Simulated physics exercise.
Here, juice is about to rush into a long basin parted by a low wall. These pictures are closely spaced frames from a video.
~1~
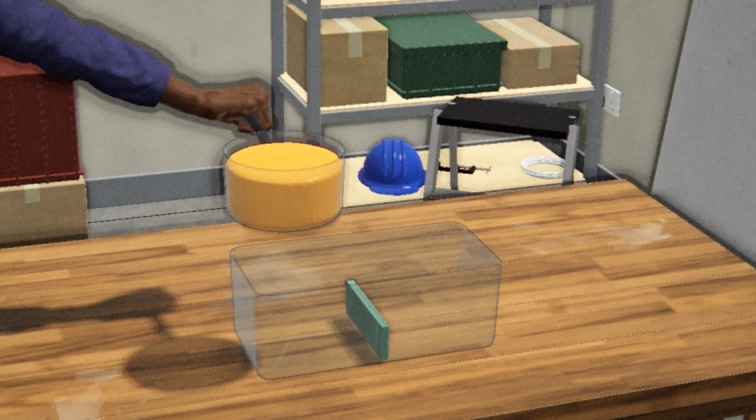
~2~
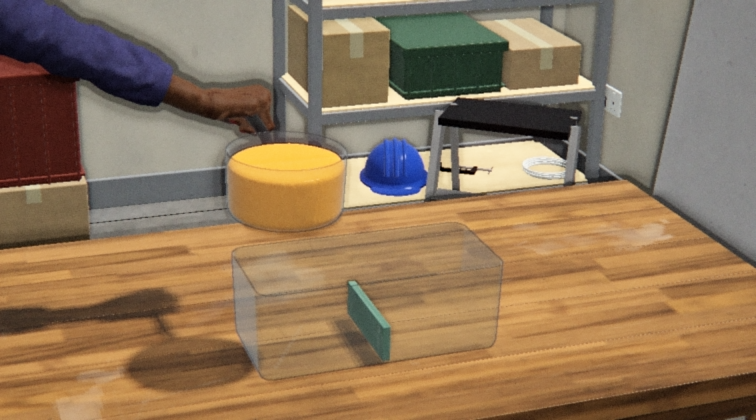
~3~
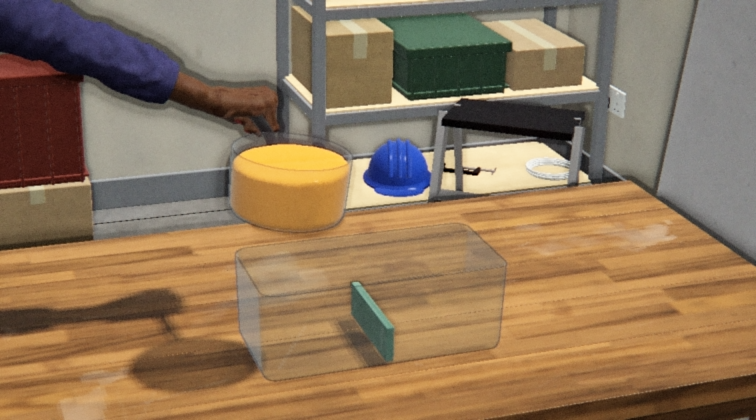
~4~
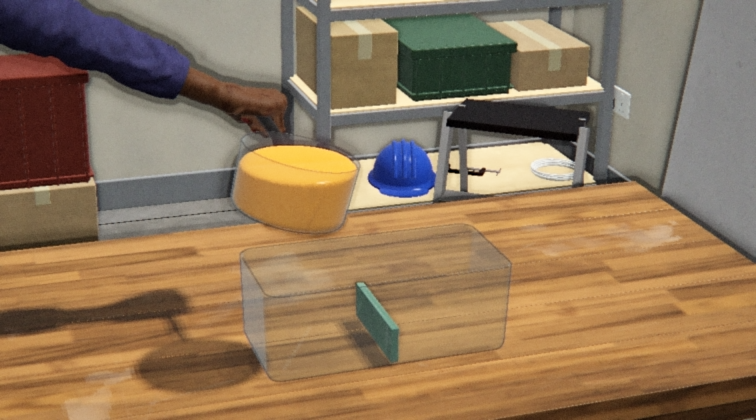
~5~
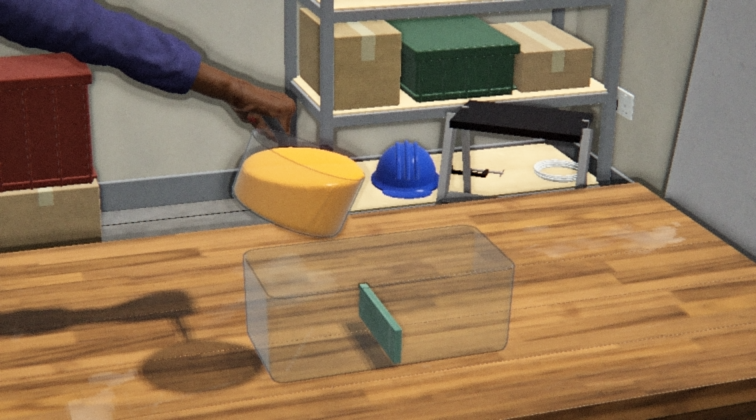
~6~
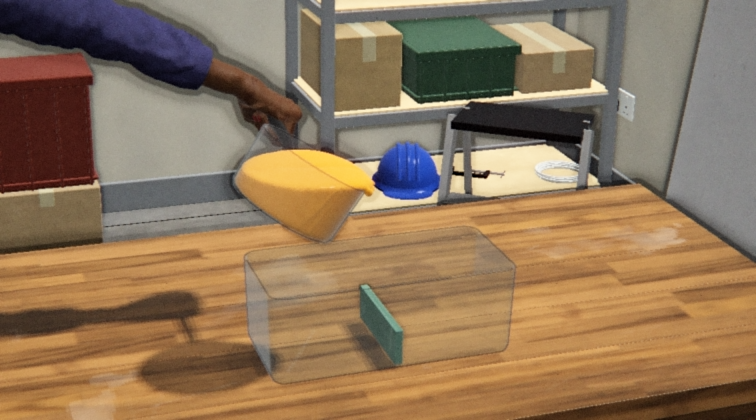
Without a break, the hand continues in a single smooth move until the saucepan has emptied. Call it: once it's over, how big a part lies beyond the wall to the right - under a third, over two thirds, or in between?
In between.
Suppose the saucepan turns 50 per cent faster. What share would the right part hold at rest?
Somewhere near 40 percent.
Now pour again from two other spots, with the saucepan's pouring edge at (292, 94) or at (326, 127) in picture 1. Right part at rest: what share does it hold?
20 %, then 45 %.
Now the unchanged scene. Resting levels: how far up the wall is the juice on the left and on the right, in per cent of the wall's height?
On the left roughly 40, on the right roughly 50.
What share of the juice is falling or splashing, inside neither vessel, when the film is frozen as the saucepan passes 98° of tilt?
Roughly 30 percent.
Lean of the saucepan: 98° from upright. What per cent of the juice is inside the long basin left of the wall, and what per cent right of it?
Reading: Left some 5 %, right some 35 %.
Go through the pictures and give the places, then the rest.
The first picture shows tilt 0°; pouring edge (341, 146); surface from (226, 166) to (338, 155); the long basin's rim runs from (242, 273) to (482, 243); the wall's top is at (367, 304).
The second picture shows tilt 2°; pouring edge (344, 148); surface from (228, 166) to (340, 157).
The third picture shows tilt 6°; pouring edge (349, 153); surface from (233, 166) to (345, 158).
The fourth picture shows tilt 13°; pouring edge (356, 161); surface from (239, 167) to (352, 160).
The fifth picture shows tilt 23°; pouring edge (361, 172); surface from (241, 172) to (360, 165); 1 per cent is over the edge.
The sixth picture shows tilt 34°; pouring edge (361, 185); surface from (240, 171) to (357, 175); 4 per cent is over the edge.
A moment on, the saucepan is tipped on its side and 27 per cent is still to pour, 4 is left of the wall and 37 right of it.
Next, the saucepan is tipped right over and 4 per cent is still to pour, 33 is left of the wall and 59 right of it.
Then the saucepan is tipped right over and 0 per cent is still to pour, 41 is left of the wall and 58 right of it.
Later the saucepan is tipped right over and 0 per cent is still to pour, 41 is left of the wall and 58 right of it.
Finally, 41 per cent lies left of the wall, 58 right of it and 1 outside.
